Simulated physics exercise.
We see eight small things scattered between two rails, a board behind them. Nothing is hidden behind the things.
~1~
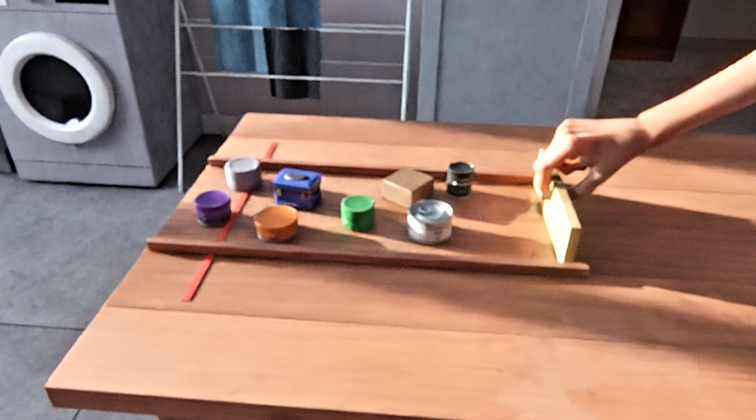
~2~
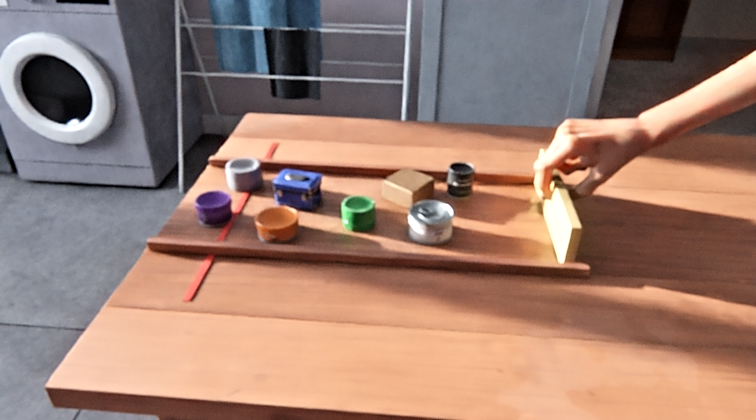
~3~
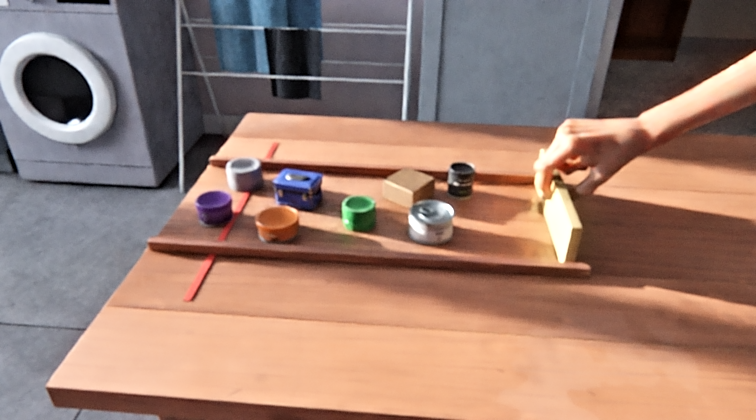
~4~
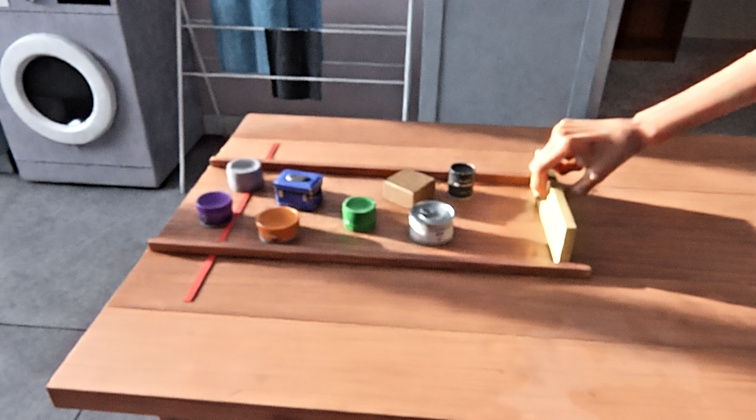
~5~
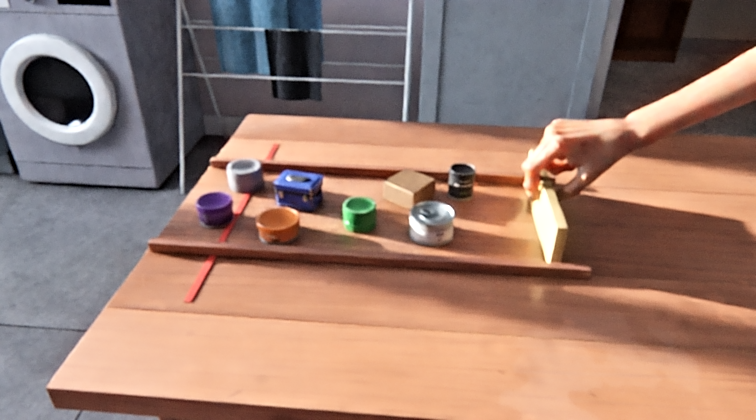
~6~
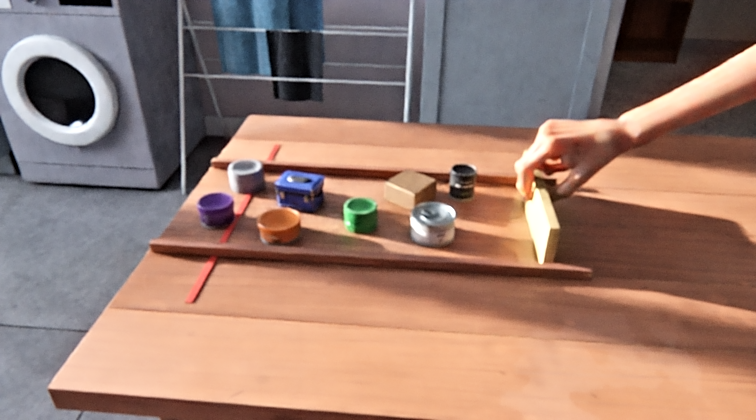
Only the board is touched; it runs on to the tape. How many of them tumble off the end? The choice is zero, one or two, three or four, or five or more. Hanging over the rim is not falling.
In the end the number that fall off is one or two.
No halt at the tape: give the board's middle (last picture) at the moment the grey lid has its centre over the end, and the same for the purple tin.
Its middle is around (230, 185) and around (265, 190).
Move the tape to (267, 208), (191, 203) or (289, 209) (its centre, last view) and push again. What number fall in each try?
Down on the floor: 0, 8 and 0.
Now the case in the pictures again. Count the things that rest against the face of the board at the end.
That makes 3.
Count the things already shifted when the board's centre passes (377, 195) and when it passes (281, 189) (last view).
First 5, then 8.
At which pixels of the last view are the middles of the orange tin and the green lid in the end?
The orange tin stops around (173, 228); the green lid around (187, 200).
Early on, none off yet; purple tin at rest near (217, 210); grey lid at rest near (247, 177); orange tin at rest near (280, 227).
A while later, none off yet; purple tin travelled a little near (200, 211); grey lid travelled a little near (236, 170); orange tin travelled about its own width near (223, 230).
Finally, the number that fall off is one or two; lost, blue case and purple tin.
